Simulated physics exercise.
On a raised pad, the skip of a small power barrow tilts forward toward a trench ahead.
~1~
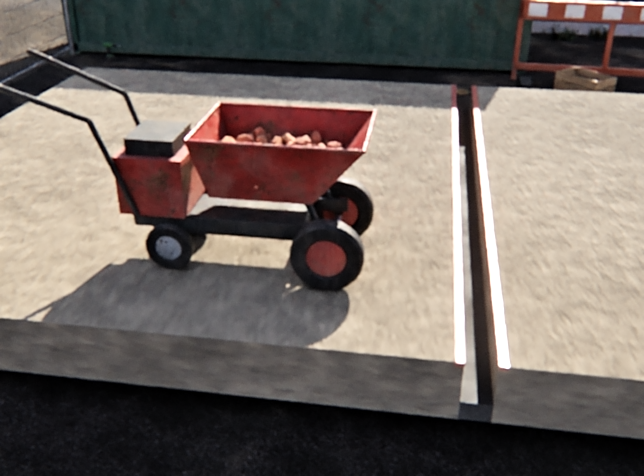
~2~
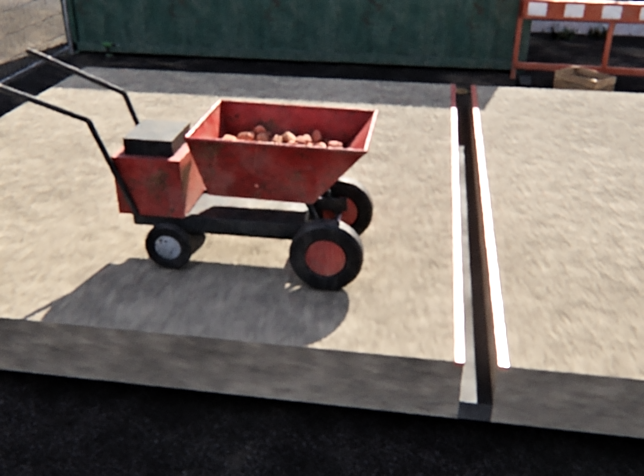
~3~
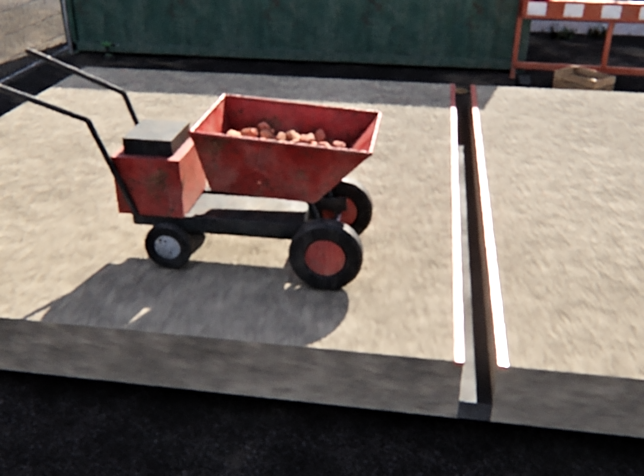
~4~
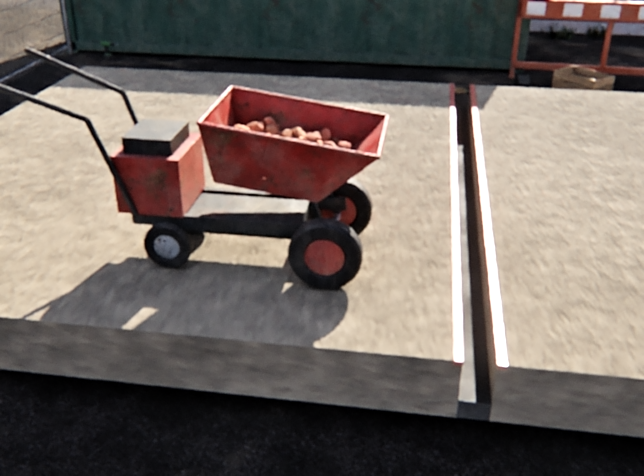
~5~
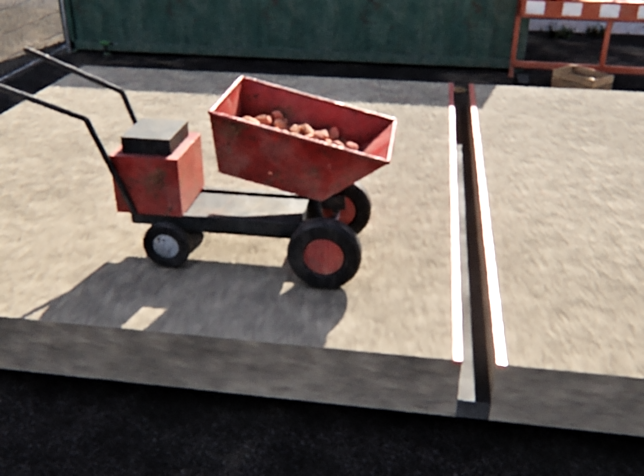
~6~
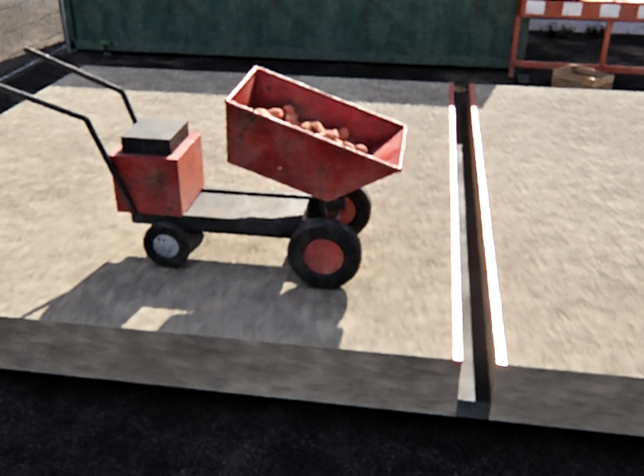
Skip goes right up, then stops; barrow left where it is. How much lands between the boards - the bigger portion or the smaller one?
The bigger portion lands there.
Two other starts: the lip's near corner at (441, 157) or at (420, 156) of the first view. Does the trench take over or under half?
For the first case I'd say a smaller fraction, and for the second case a smaller fraction.
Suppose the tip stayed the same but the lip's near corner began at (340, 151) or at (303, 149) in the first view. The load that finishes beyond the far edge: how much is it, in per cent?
I'd expect close to 10 per cent and then close to 0 per cent.
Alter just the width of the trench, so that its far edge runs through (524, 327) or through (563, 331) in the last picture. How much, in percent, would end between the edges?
100 % and 100 %, give or take.
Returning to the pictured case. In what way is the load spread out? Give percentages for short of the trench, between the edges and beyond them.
Short about 10 %, between about 75 %, beyond about 15 %.
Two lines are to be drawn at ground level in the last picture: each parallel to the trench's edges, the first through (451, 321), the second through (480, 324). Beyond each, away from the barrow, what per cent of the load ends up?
90 and 50 in a hundred.
Soon after the last picture, skip tipped steeply; all in the skip.
A little later, skip tipped right over; most in the skip; a small part short of the trench; a small part in or heaped over the trench; a stray few falling.
Later still, skip tipped right over; a small part in the skip; a small part short of the trench; about two thirds in or heaped over the trench; a small part beyond it.
At rest, skip tipped right over; a small part short of the trench; most in or heaped over the trench; about a quarter beyond it.
